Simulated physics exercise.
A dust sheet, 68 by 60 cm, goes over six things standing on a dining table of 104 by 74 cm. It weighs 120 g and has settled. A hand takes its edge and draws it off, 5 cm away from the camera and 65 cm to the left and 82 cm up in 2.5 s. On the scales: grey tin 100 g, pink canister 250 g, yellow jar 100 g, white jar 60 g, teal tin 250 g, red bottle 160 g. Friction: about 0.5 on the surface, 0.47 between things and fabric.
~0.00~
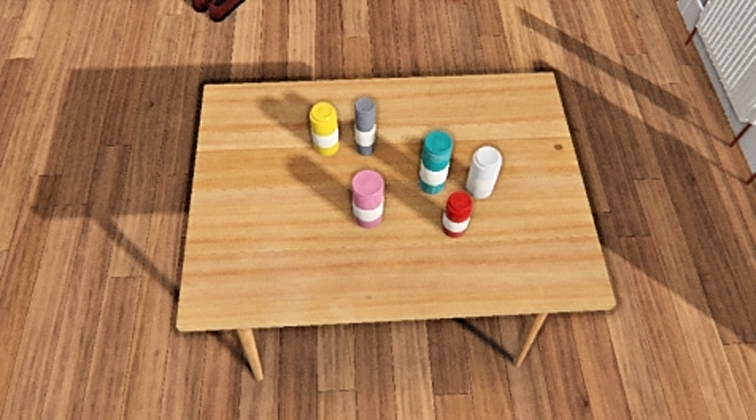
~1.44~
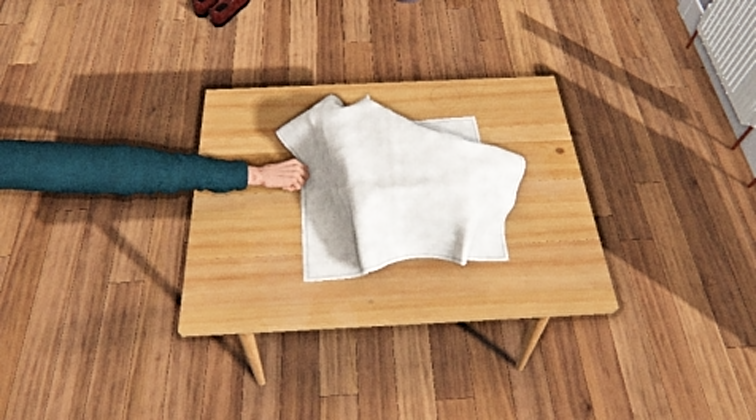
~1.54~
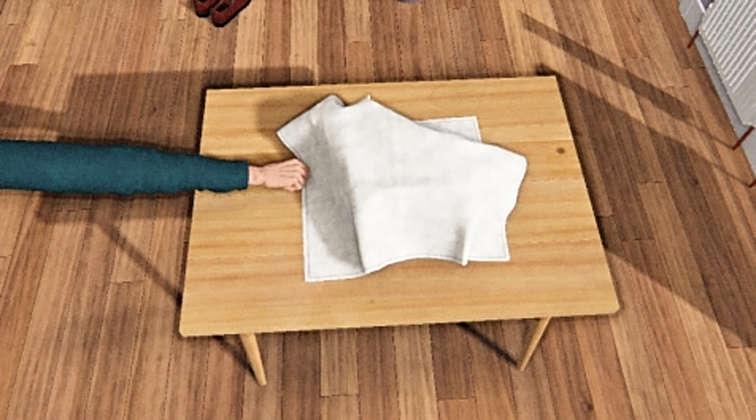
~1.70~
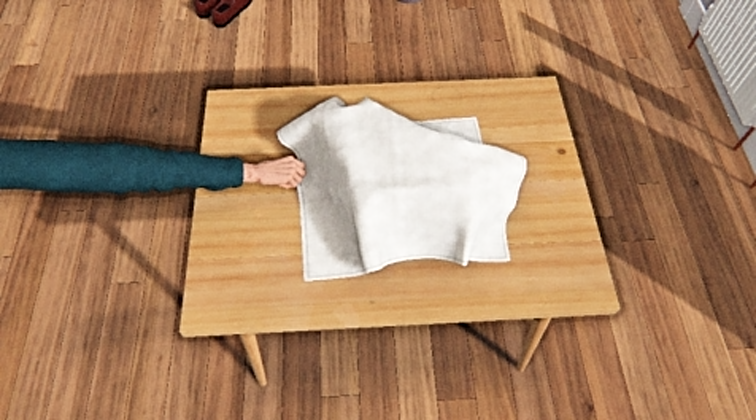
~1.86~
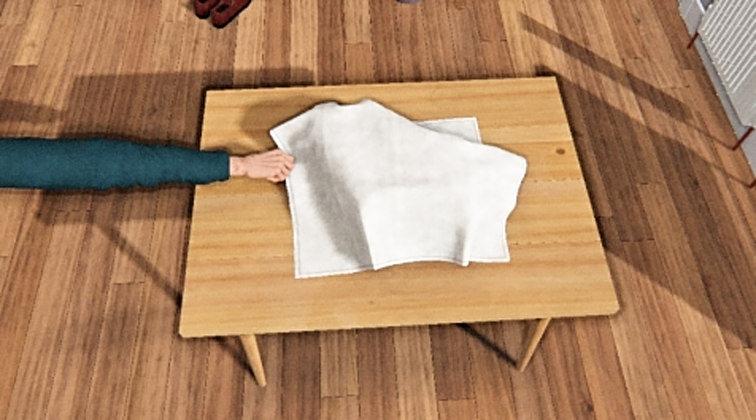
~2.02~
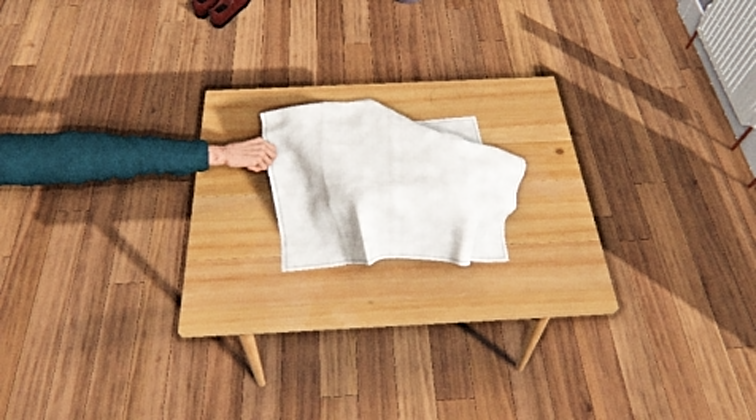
On a wooden table stand six small containers in yellow, grey, teal, white, pink and red. Then a white cloth lies over them all, a hand from the left gripping its edge. The hand barely moves at first, then draws that edge a short way left, the cloth still covering them.
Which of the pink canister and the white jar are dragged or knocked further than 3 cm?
In order: The pink canister stays put; the white jar stays put.
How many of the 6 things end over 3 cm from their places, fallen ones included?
I count 2.
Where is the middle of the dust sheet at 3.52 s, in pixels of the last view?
Around (31, 41).
At 2.5 s, middle of the dust sheet at (325, 131); grey tin 7 cm off its start.
At 3.0 s, middle of the dust sheet at (195, 92); grey tin on its side, 14 cm off its start, yellow jar 14 cm off its start.
At 3.5 s, middle of the dust sheet at (31, 41); yellow jar on its side, 38 cm off its start at (188, 171), grey tin on its side, 20 cm off its start at (297, 169).
At 4.0 s, middle of the dust sheet at a place out of view; yellow jar over the edge, grey tin on its side, 25 cm off its start.
At 4.8 s, middle of the dust sheet at a place out of view; white jar 0 cm off its start at (489, 160), pink canister 0 cm off its start at (369, 188), yellow jar over the edge, grey tin on its side, 34 cm off its start at (242, 165).
